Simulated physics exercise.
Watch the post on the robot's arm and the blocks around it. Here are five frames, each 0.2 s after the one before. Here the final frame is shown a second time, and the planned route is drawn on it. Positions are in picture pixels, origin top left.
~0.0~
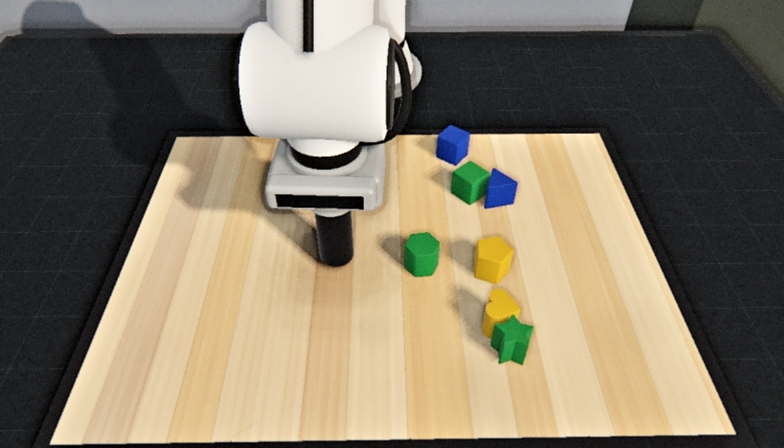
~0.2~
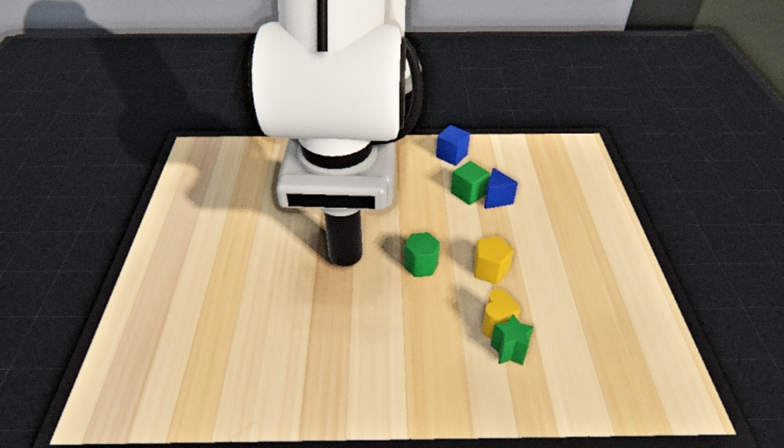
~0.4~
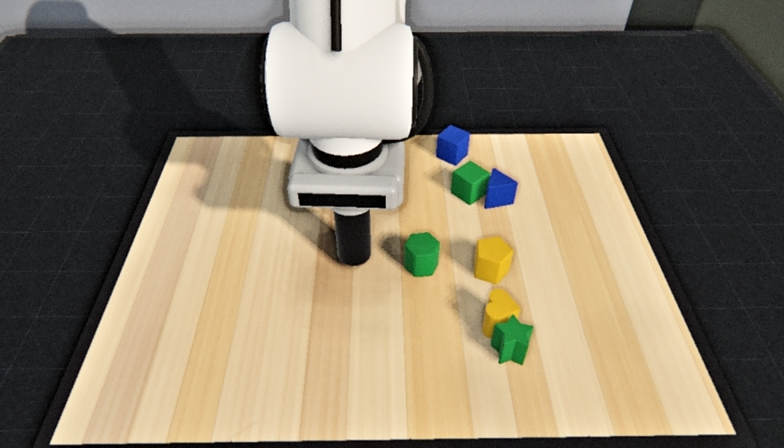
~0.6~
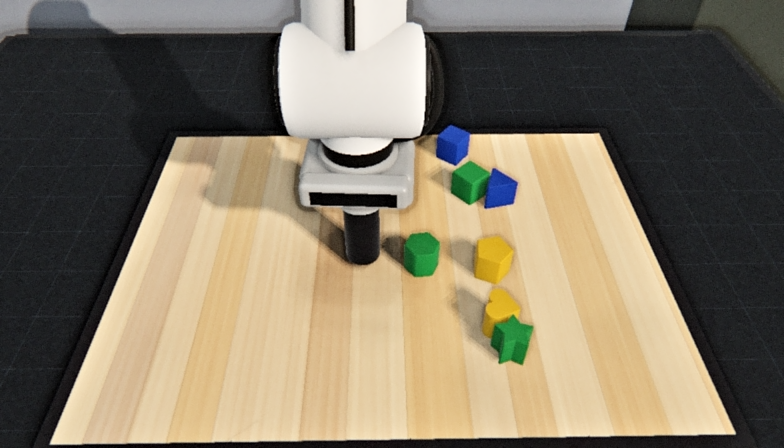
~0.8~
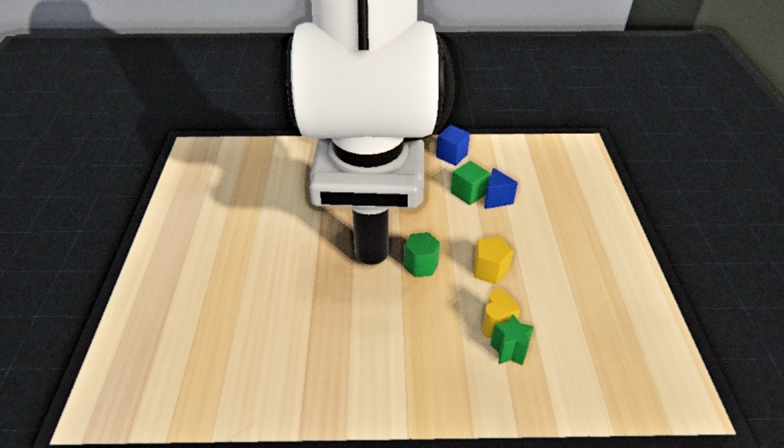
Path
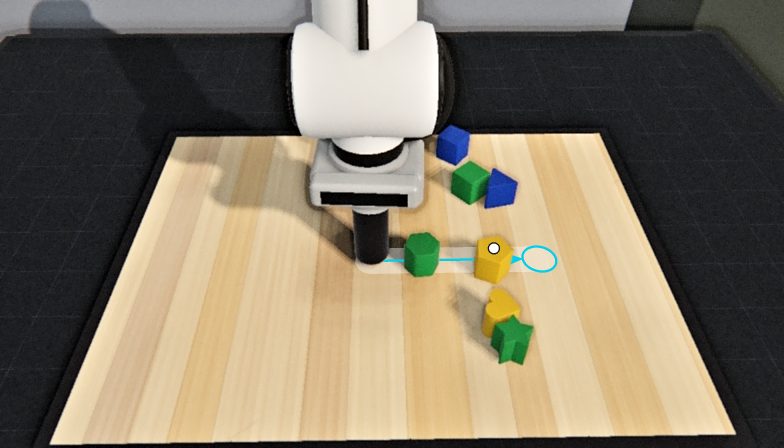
The robot arm's black post slides slowly right toward the green six-sided block without touching it.
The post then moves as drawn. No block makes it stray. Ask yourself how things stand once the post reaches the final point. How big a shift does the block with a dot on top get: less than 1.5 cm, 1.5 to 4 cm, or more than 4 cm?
Shift of over 4 cm.
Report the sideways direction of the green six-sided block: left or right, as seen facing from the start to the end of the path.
Right side.
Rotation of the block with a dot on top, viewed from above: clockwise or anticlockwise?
It turns clockwise.
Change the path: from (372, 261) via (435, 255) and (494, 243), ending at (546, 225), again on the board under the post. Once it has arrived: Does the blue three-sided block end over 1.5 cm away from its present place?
I'd say no.
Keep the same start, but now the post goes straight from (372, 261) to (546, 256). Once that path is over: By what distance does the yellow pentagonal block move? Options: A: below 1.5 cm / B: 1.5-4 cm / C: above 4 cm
C (above 4 cm)
Drawn move, from (372, 261) directly to (539, 259); the dot is on the yellow pentagonal block.
On the path given first. One third of the way, post (430, 253); green six-sided block (464, 244); yellow pentagonal block (498, 249).
Two thirds of the way, post (486, 252); green six-sided block (522, 246); yellow pentagonal block (555, 257), turned 25° clockwise.
At the end, post (541, 252); green six-sided block (579, 252), turned 35° clockwise; yellow pentagonal block (604, 273), turned 55° clockwise; yellow heart still.
